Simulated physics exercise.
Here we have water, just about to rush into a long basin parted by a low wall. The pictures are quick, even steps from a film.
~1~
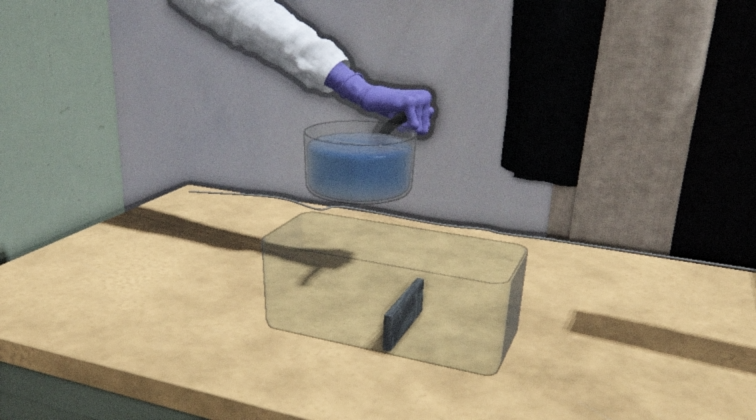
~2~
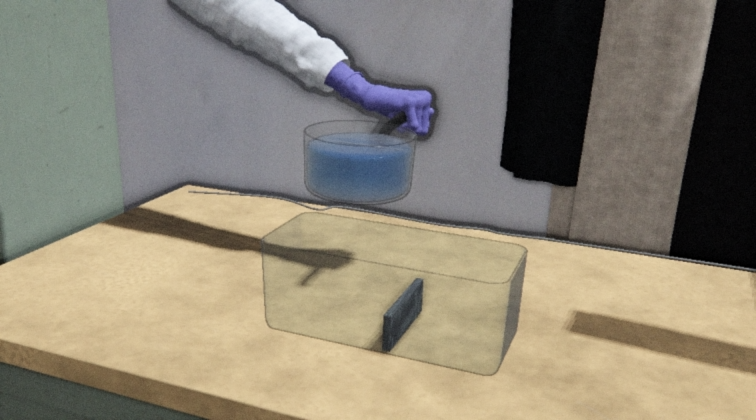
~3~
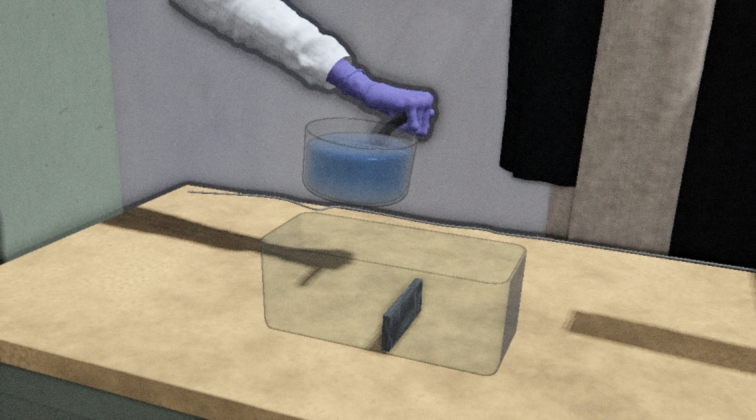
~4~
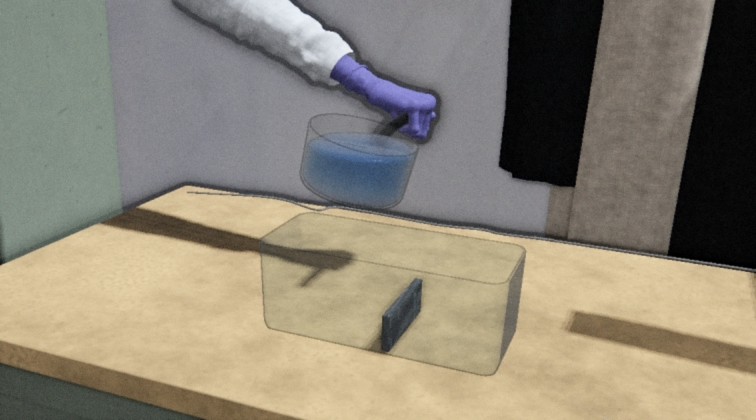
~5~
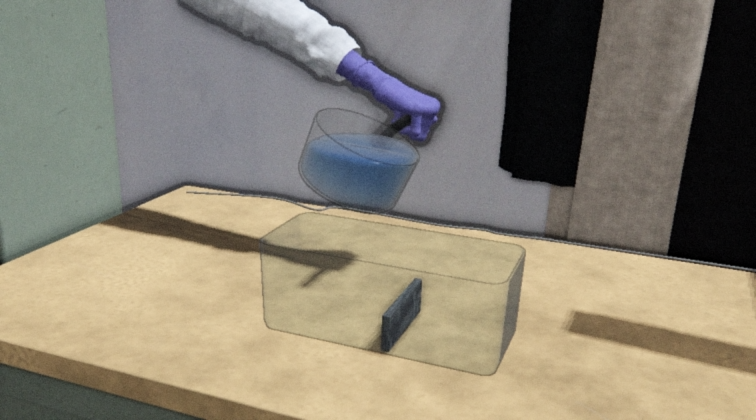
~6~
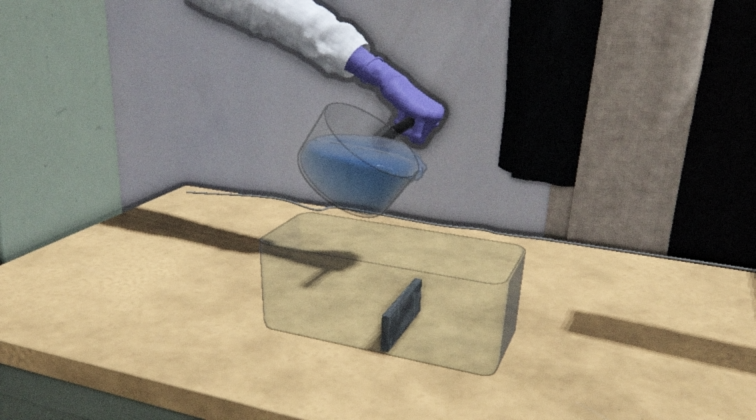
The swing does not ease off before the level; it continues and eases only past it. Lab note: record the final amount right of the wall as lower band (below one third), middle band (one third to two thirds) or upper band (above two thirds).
The share right of the wall is going to go past two thirds.
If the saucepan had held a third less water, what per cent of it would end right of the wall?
75 per cent.
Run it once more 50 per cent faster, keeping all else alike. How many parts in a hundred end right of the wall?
65 per cent or thereabouts.
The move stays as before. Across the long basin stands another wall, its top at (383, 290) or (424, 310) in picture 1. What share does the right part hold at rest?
95 % then 50 %, approximately.
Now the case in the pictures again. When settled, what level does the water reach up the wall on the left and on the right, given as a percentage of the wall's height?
About 10 left, about 70 right.
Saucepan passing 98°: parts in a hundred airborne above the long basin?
It's close to 30 per cent.
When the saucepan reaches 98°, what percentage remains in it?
Close to 25 per cent.
A moment on, the saucepan is tipped on its side and 25 per cent is still to pour, 0 is left of the wall and 46 right of it.
Next, the saucepan is tipped right over and 4 per cent is still to pour, 13 is left of the wall and 77 right of it.
Then the saucepan is tipped right over and 0 per cent is still to pour, 20 is left of the wall and 79 right of it.
Later the saucepan is tipped right over and 0 per cent is still to pour, 20 is left of the wall and 78 right of it.
At rest 21 per cent lies left of the wall, 78 right of it and 1 outside.
